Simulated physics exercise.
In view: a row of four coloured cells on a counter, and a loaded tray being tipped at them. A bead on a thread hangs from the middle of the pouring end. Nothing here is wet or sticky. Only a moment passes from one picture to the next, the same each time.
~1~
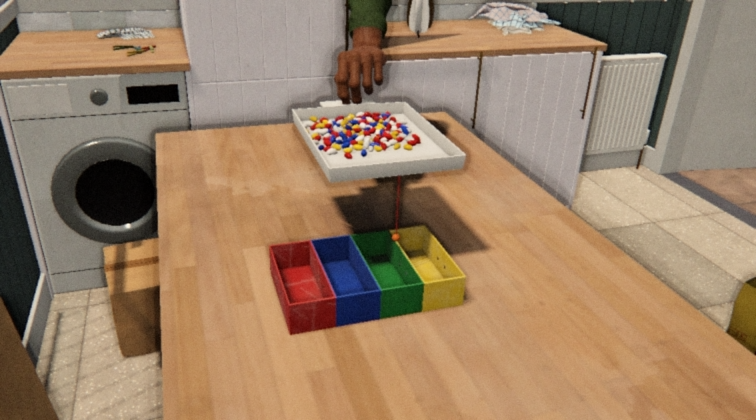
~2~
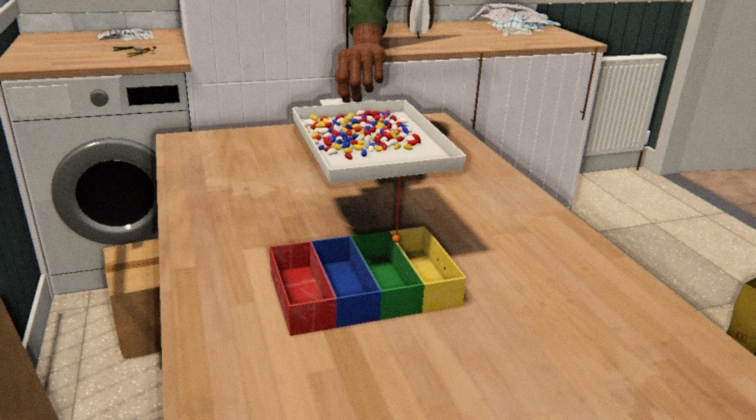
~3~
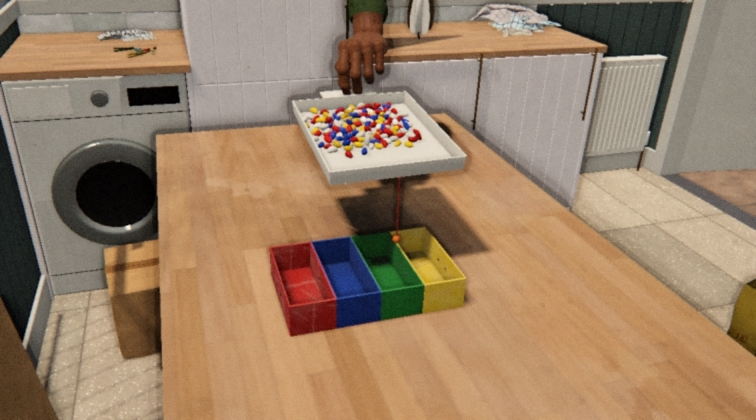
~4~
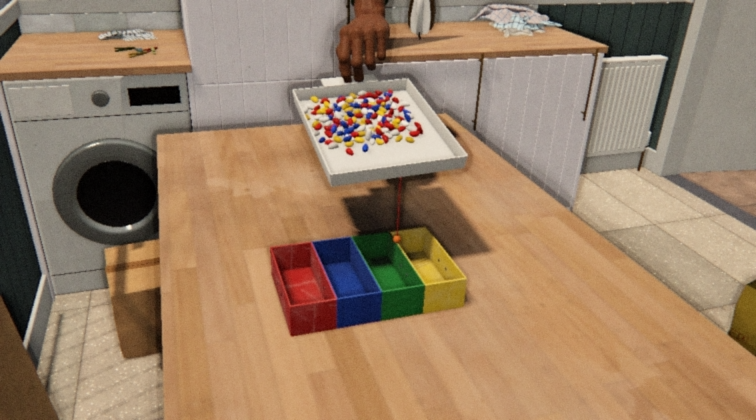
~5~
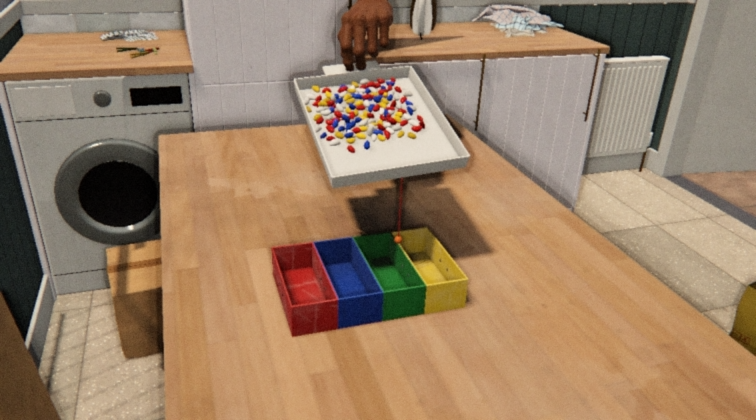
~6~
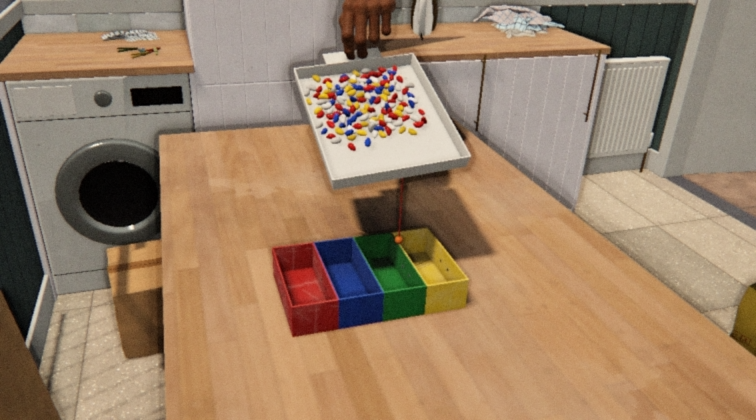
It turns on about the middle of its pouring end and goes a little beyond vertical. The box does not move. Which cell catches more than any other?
It favours the blue compartment.
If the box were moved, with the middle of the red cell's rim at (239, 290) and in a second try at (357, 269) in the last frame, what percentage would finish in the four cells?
The first gives 70 %, the second 80 %.
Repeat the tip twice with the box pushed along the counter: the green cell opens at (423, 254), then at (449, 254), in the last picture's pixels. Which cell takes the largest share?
In turn: That red cell; the red cell.
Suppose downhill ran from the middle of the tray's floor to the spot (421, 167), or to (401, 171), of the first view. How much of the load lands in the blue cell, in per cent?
Roughly 0 per cent, and 10 per cent.
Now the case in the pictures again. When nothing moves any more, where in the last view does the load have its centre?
Around (367, 296).
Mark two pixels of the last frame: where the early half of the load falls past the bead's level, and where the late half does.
First near (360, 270), later near (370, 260).
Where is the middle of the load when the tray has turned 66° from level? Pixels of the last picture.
Close to (377, 161).
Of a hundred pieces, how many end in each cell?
In per cent, red cell 0, blue cell 50, green cell 30 and yellow cell 10.
Soon, tray tipped steeply; nearly all on the tray; a small part falling or outside the box.
A while on, tray tipped past a quarter turn; about half on the tray; about a quarter in the blue cell; a small part in the green cell; a stray few in the yellow cell; a stray few in the red cell; a small part falling or outside the box.
Towards the end, tray tipped past a quarter turn; about half in the blue cell; about a third in the green cell; a small part in the yellow cell; a stray few in the red cell; a small part falling or outside the box.
Finally, tray tipped past a quarter turn; about half in the blue cell; about a third in the green cell; a small part in the yellow cell; a stray few in the red cell; a small part outside the box.
